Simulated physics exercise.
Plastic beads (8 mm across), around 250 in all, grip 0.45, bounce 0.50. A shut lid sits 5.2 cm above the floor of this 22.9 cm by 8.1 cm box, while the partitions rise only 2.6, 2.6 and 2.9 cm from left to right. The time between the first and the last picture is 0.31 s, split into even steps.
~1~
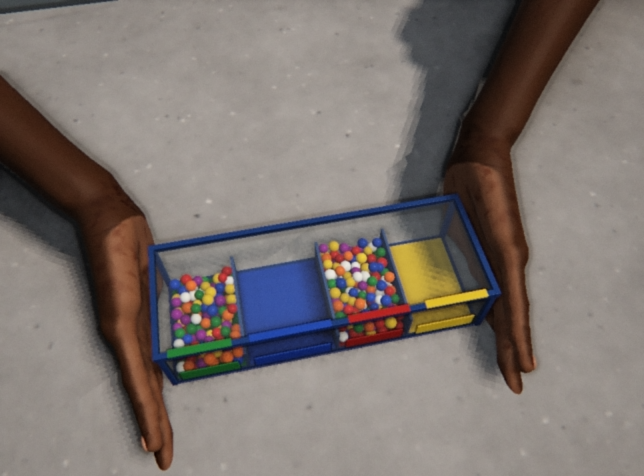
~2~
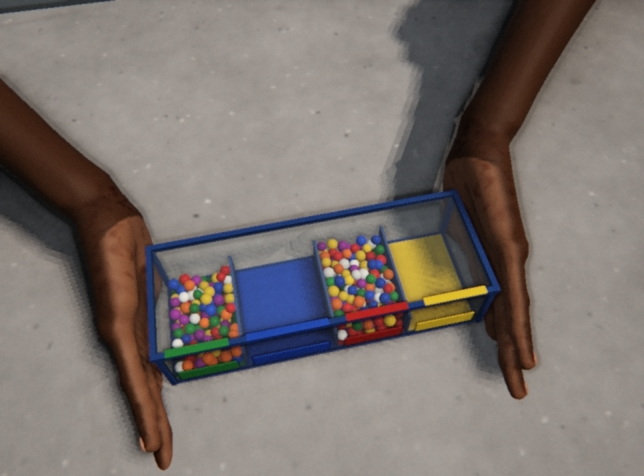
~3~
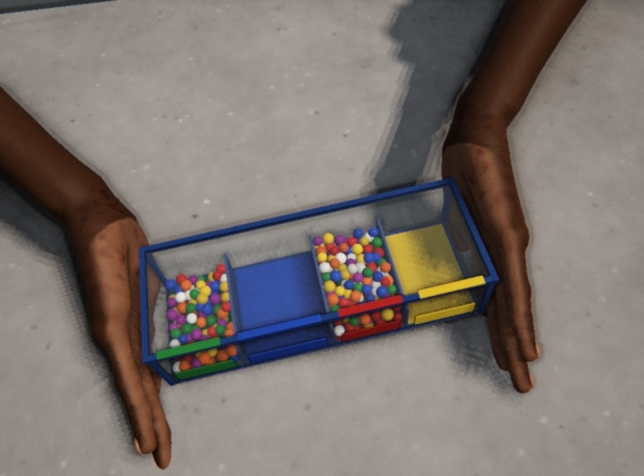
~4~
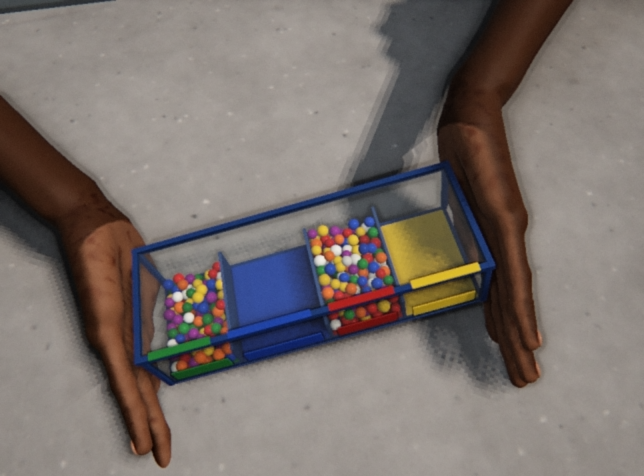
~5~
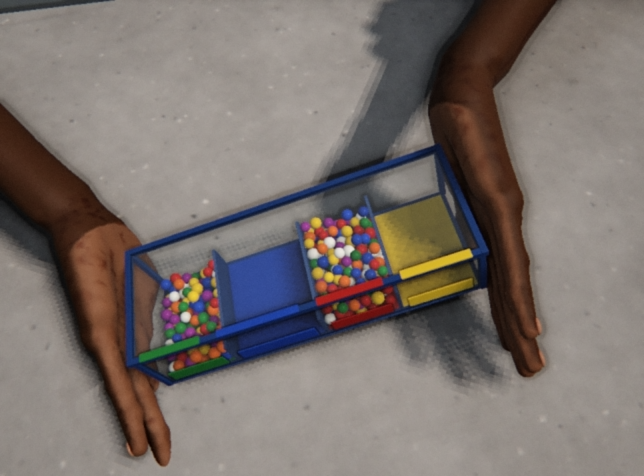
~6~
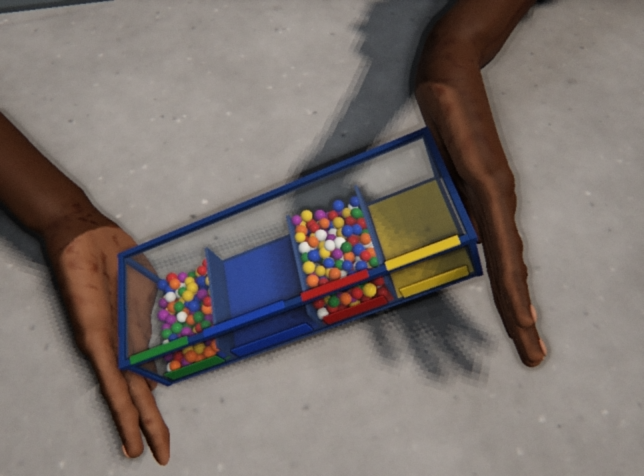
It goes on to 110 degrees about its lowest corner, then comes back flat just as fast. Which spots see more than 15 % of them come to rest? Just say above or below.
Result: Red: Fails, blue: Fails, green: Succeeds, yellow: Fails.
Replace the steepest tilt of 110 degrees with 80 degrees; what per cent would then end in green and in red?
The green compartment would get 65 per cent and the red one 30 per cent.
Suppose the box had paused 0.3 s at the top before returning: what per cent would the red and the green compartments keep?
In that case red keeps 0% and green keeps 100%.
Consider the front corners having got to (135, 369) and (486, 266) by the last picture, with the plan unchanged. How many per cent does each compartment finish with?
That leaves red with 0 percent, blue with 15, green with 85 and yellow with 0 percent.
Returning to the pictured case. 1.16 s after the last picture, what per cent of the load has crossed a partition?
55 percent.
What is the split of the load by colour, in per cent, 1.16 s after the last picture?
Red 5 %, blue 20 %, green 75 %, yellow 0 %.
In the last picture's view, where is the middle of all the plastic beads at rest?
Centre at rest, approx.: (193, 314) px.
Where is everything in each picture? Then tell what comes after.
The first frame shows box tilt 0 degrees, front corners at (159, 355) and (493, 291); red 60 %, green 40 %.
The second frame shows box tilt 1 degrees, front corners at (157, 355) and (492, 287).
The third frame shows box tilt 5 degrees, front corners at (149, 357) and (490, 277), lowest corner left back.
The fourth frame shows box tilt 10 degrees, front corners at (142, 358) and (487, 264), lowest corner left back.
The fifth frame shows box tilt 15 degrees, front corners at (134, 360) and (479, 250), lowest corner left back.
The sixth frame shows box tilt 20 degrees, front corners at (126, 362) and (468, 236), lowest corner left back; red 60 %, green 40 %.
Then, 1.16 s after the last picture, tilt 110 degrees; red 5 %, blue 20 %, green 75 %.
Then, 1.94 s after the last picture, tilt 49 degrees; green 100 %.
Then, 2.74 s after the last picture, tilt 0 degrees; green 100 %.
In the end, red 0 %, blue 0 %, green 100 %, yellow 0 %.
